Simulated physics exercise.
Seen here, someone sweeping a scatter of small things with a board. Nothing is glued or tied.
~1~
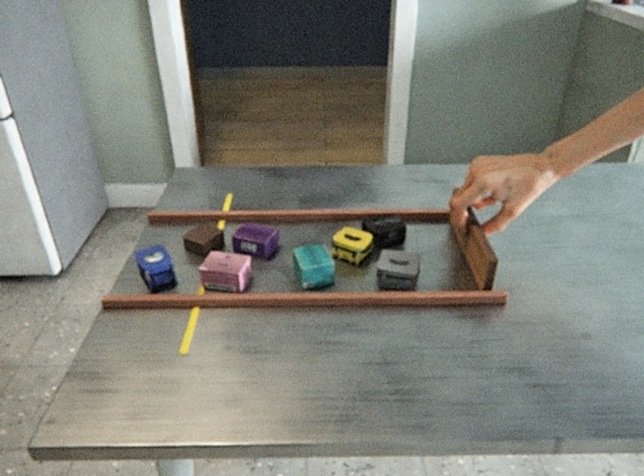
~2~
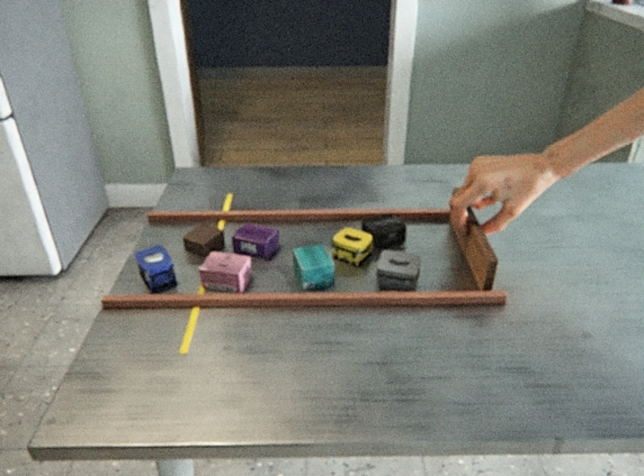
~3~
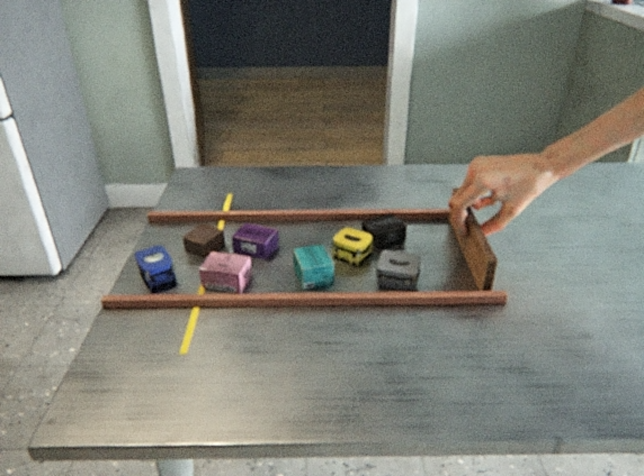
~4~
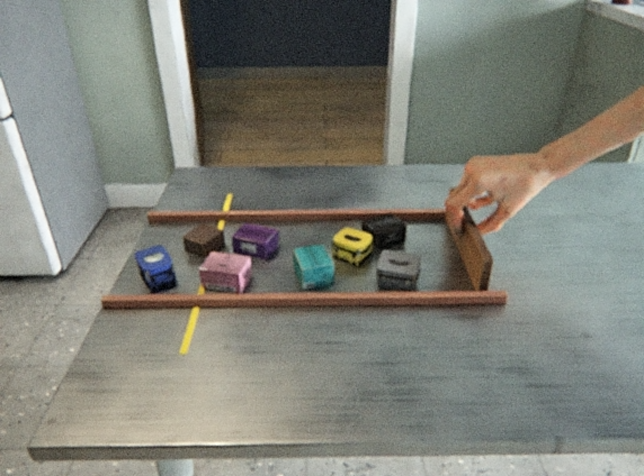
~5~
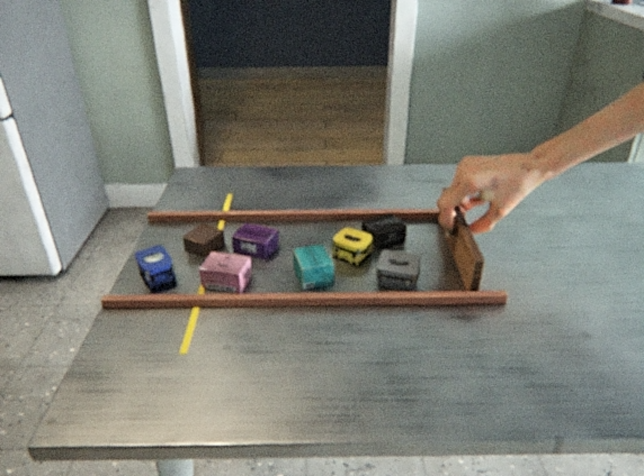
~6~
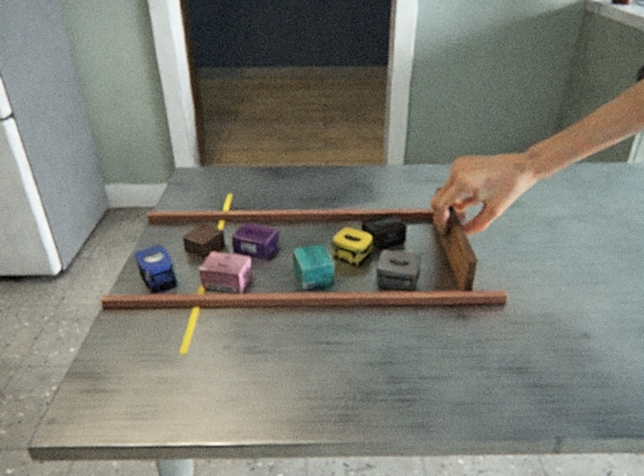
Hand holding a wooden board upright between two rails, then moving it slightly left toward small colourful cases that stay still.
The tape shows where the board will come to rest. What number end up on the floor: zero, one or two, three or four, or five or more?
In the end the number that fall off is one or two.
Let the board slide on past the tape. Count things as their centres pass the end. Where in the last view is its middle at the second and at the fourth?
Its middle is around (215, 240) and later (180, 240).
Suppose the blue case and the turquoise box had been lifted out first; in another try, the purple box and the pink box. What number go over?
0 in the first case, 0 in the second.
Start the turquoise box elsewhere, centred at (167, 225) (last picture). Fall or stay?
Then it falls.
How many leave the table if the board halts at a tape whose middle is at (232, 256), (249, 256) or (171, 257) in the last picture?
Try by try, 1, 0 and 4.
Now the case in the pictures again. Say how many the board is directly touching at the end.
In contact: 3.
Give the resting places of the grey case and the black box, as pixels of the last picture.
First (183, 277), then (202, 225).
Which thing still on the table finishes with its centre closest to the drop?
Foremost is the brown block.
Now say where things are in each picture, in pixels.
The first frame shows blue case (156, 268); brown block (204, 240); pink box (226, 272); board (471, 237); tape (212, 256).
The second frame shows brown block (204, 240); yellow case (352, 247).
The third frame shows pink box (226, 272); black box (384, 231).
The fourth frame shows blue case (156, 268); board (467, 237).
The fifth frame shows brown block (204, 240); purple box (256, 241).
The sixth frame shows blue case (156, 268); brown block (204, 240); pink box (226, 272); board (453, 237); tape (212, 256).
Early on, none off yet; blue case at rest near (156, 268); brown block at rest near (204, 240); pink box at rest near (226, 272).
Finally, the number that fall off is one or two; lost, pink box and blue case.
